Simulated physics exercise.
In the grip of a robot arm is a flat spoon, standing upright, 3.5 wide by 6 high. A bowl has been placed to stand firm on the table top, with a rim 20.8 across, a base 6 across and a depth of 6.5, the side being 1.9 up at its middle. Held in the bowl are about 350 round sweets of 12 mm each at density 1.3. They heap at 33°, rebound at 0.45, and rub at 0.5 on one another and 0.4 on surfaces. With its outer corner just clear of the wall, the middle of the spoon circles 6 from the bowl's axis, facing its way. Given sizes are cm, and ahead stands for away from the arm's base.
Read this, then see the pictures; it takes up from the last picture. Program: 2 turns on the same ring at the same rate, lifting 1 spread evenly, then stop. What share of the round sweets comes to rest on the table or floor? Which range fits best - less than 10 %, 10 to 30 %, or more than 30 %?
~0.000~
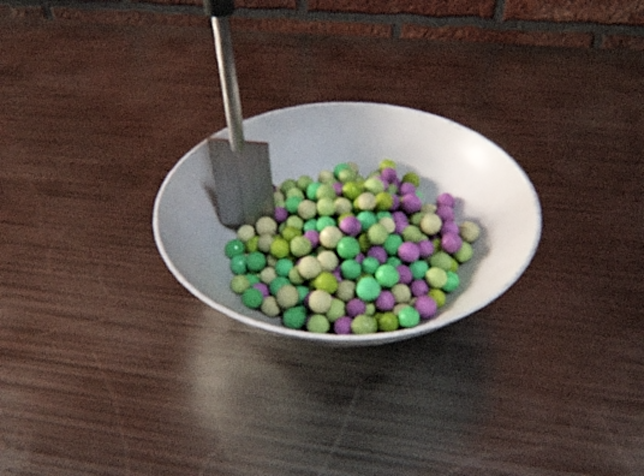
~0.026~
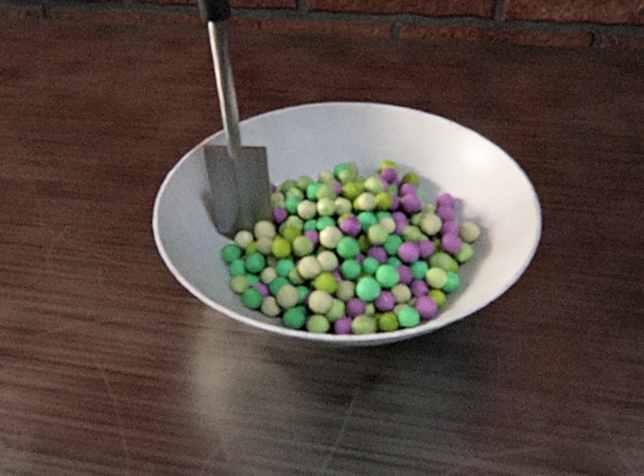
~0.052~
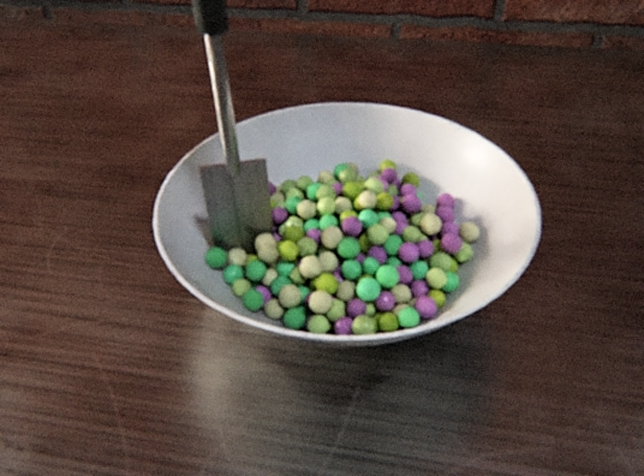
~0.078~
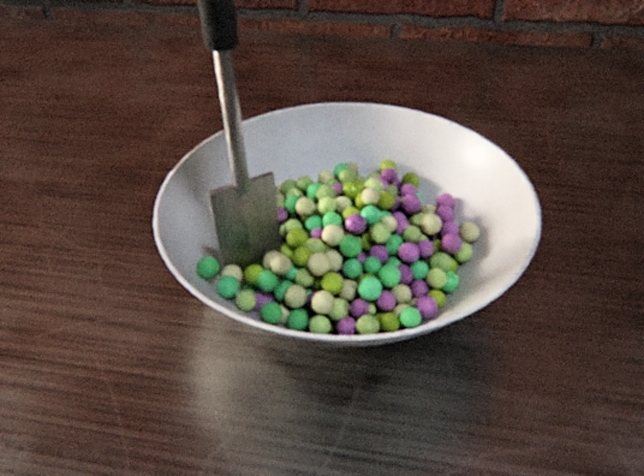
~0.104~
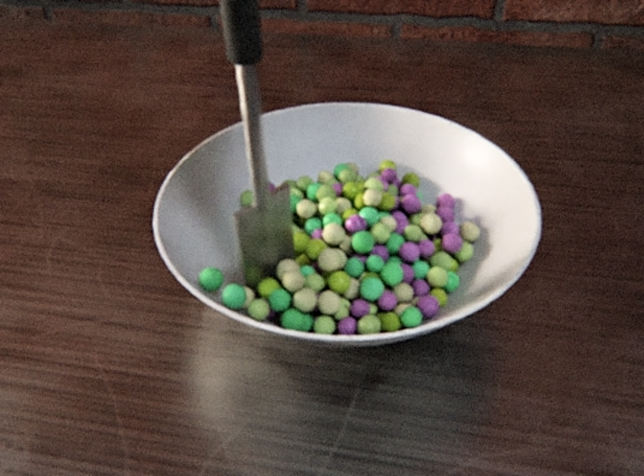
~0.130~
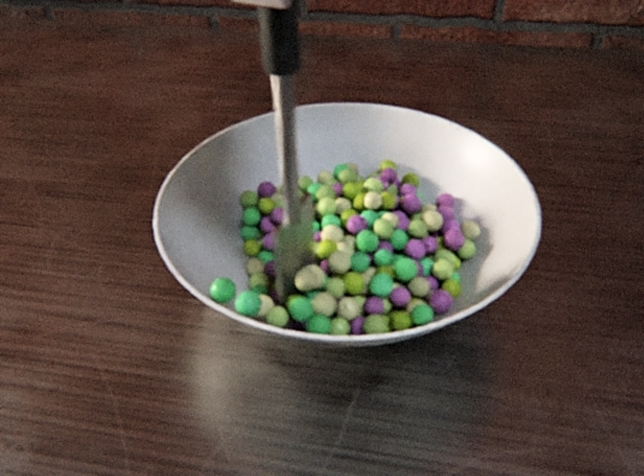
The range that fits is 10 to 30 %.
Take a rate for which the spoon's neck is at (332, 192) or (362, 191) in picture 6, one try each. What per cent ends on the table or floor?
So, roughly 25 percent the first time and 25 percent the second.
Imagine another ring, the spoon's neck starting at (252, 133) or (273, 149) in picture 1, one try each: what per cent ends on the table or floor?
Near 15 per cent and near 5 per cent, in that order.
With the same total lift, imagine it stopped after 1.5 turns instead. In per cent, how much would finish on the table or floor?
Estimate: About 10 percent.
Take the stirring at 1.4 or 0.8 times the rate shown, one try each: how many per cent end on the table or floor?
Estimates in order: Some 20 % and some 10 %.
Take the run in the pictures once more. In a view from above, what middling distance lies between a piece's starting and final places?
Somewhere around 2 centimetres.
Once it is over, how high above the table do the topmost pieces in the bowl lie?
It reaches some 5.5 cm above the table.
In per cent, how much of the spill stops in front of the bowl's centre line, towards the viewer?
20 per cent, roughly.
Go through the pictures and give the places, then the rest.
The first frame shows spoon neck at (234, 117), 0° round; upper third of the load around (351, 223), from x 235 to 470, top at y 170; 352 in the bowl.
The second frame shows spoon neck at (231, 122), 6° round; upper third of the load around (350, 223), from x 230 to 470, top at y 170.
The third frame shows spoon neck at (229, 138), 22° round; upper third of the load around (349, 224), from x 215 to 470, top at y 170.
The fourth frame shows spoon neck at (238, 157), 40° round; upper third of the load around (351, 224), from x 210 to 470, top at y 170.
The fifth frame shows spoon neck at (259, 173), 57° round; upper third of the load around (350, 227), from x 210 to 470, top at y 170.
The sixth frame shows spoon neck at (291, 186), 75° round; upper third of the load around (357, 231), from x 225 to 470, top at y 170; 352 in the bowl.
By 0.50 s, 328° round, highest piece 9 above the table; 316 in the bowl, 26 on the table or floor, 10 in flight or on the tool.
By 0.87 s, 220° round, highest piece 9 above the table; 306 in the bowl, 43 on the table or floor, 3 in flight or on the tool.
By 1.25 s, 0° round, highest piece 7 above the table; 301 in the bowl, 51 on the table or floor.
By 1.95 s, 0° round, highest piece 5 above the table; 301 in the bowl, 51 on the table or floor.
Final count, 301 in the bowl, 51 on the table or floor. That is 14 % on the table or floor.
